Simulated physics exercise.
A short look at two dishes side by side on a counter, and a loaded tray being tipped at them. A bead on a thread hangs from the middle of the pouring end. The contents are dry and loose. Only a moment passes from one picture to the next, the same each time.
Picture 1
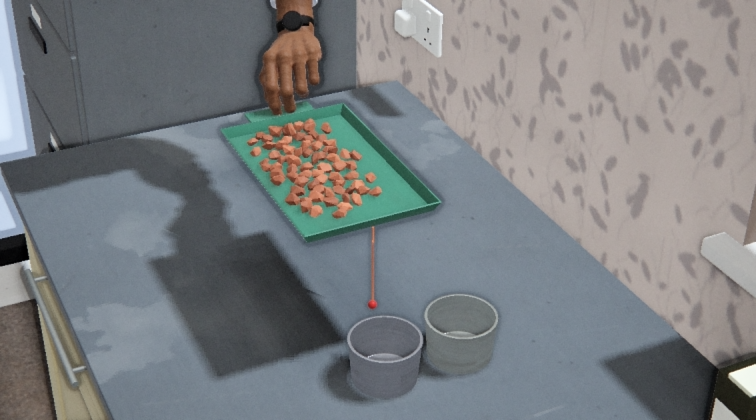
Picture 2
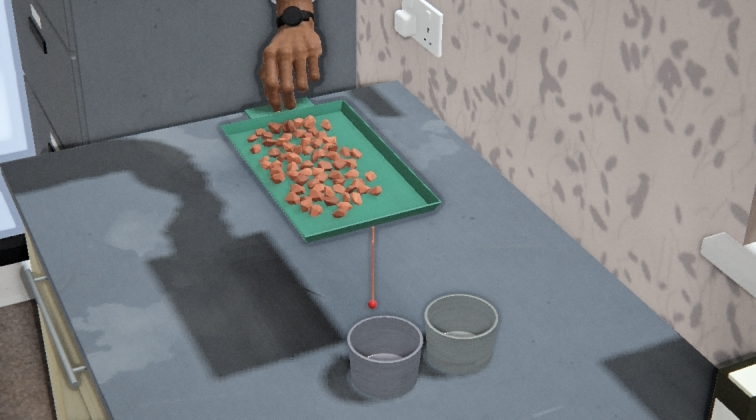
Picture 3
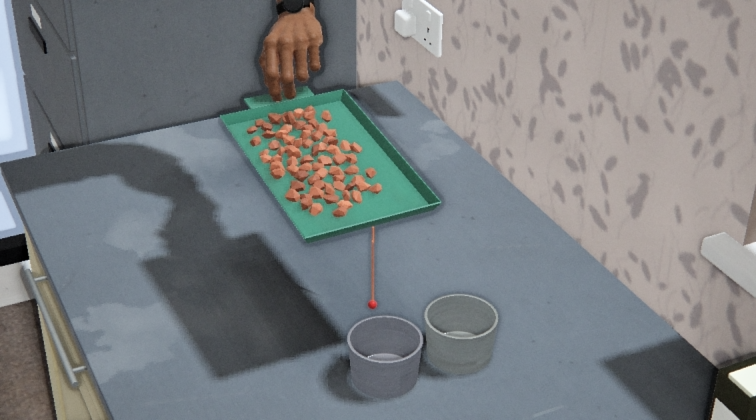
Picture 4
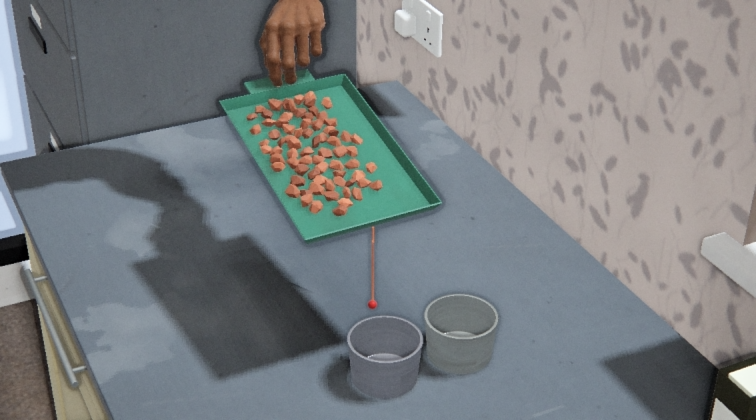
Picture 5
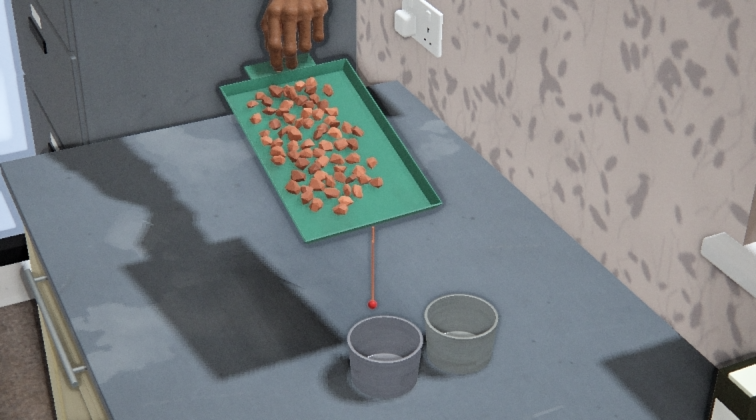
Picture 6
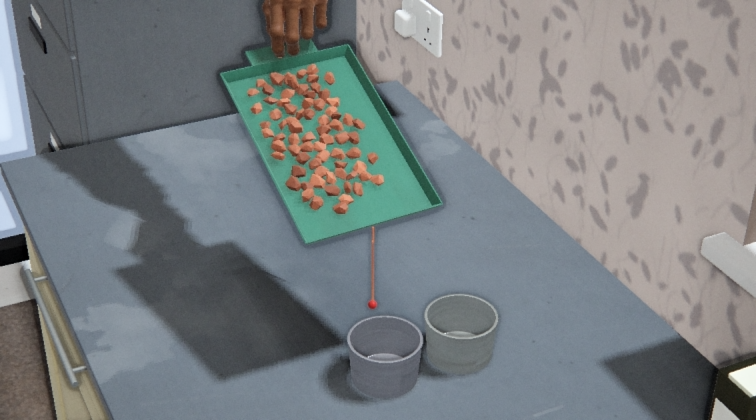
In the video, a hand holds a green tray of loose reddish-brown chunks above a grey counter with two small round dishes, and gradually raises the handle end, tilting the tray toward the dishes while the chunks stay on it.
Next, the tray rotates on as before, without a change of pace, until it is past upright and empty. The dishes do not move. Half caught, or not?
Together they catch only the smaller part.
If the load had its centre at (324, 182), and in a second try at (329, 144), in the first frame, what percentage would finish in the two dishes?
Near 50 % and 30 %.
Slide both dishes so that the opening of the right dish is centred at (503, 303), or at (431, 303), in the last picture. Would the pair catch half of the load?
The first try: Below a half. The second: Below a half.
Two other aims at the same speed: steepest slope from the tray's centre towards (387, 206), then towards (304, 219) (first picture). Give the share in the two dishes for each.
First some 70, then 0 per cent.
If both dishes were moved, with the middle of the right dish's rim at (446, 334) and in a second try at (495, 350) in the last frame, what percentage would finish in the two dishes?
First some 60, then 10 per cent.
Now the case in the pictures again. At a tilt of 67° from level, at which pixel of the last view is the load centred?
At about (355, 239).
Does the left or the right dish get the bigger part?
That is the left-hand dish.
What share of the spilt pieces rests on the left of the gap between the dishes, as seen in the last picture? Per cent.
Some 70 per cent.
Shortly afterwards, tray tipped steeply; near half on the tray; only a few in the left dish; only a few outside both; near a third in the air.
Next, tray tipped past a quarter turn; near a third in the left dish; a little in the right dish; near two thirds outside both.
Some moments later, tray tipped past a quarter turn; near a third in the left dish; a little in the right dish; near two thirds outside both.
In the end, tray tipped past a quarter turn; near a third in the left dish; a little in the right dish; near two thirds outside both.
